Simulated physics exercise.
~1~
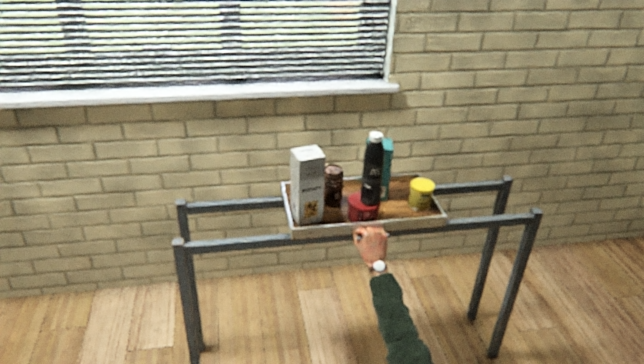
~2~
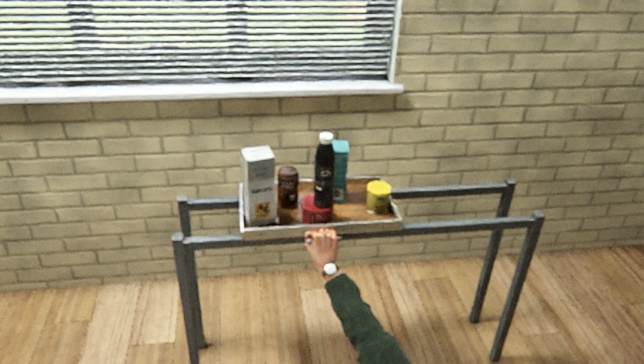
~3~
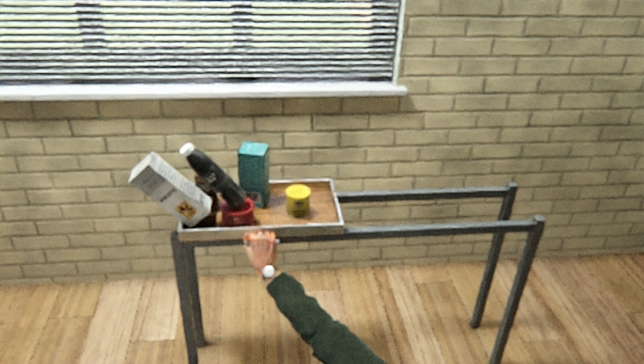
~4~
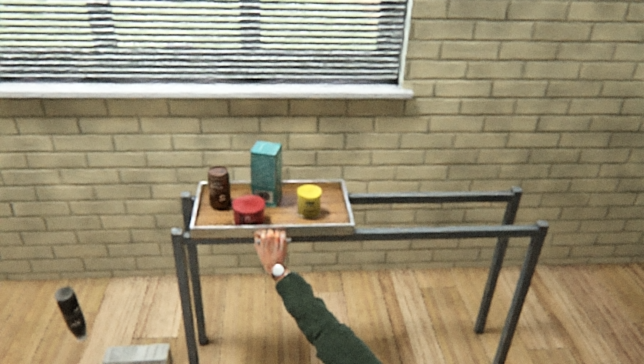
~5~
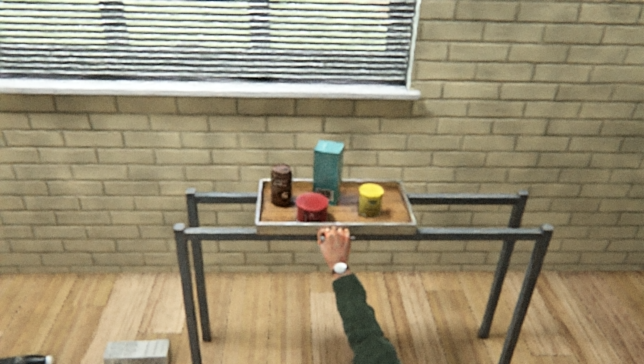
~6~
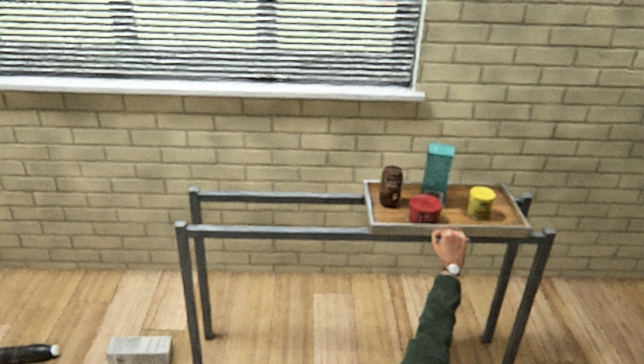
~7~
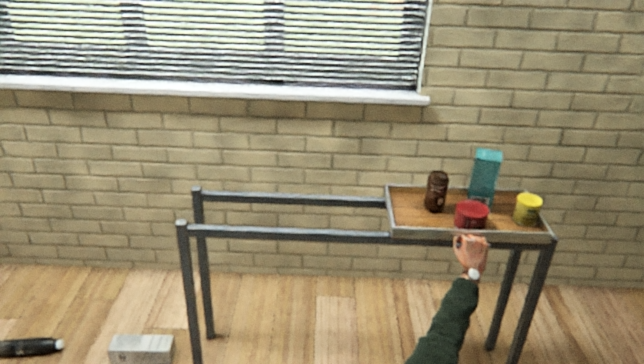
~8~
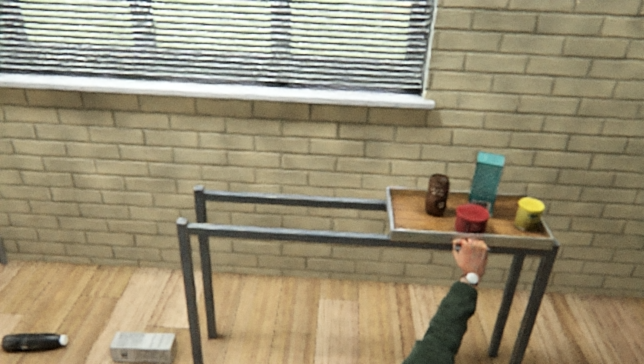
The clip shows a hand sliding a tray of containers left along a metal frame until a white carton and black bottle tip and fall to the floor, then sliding it right, where the brown can, red tub, turquoise carton and yellow tin remain on it.
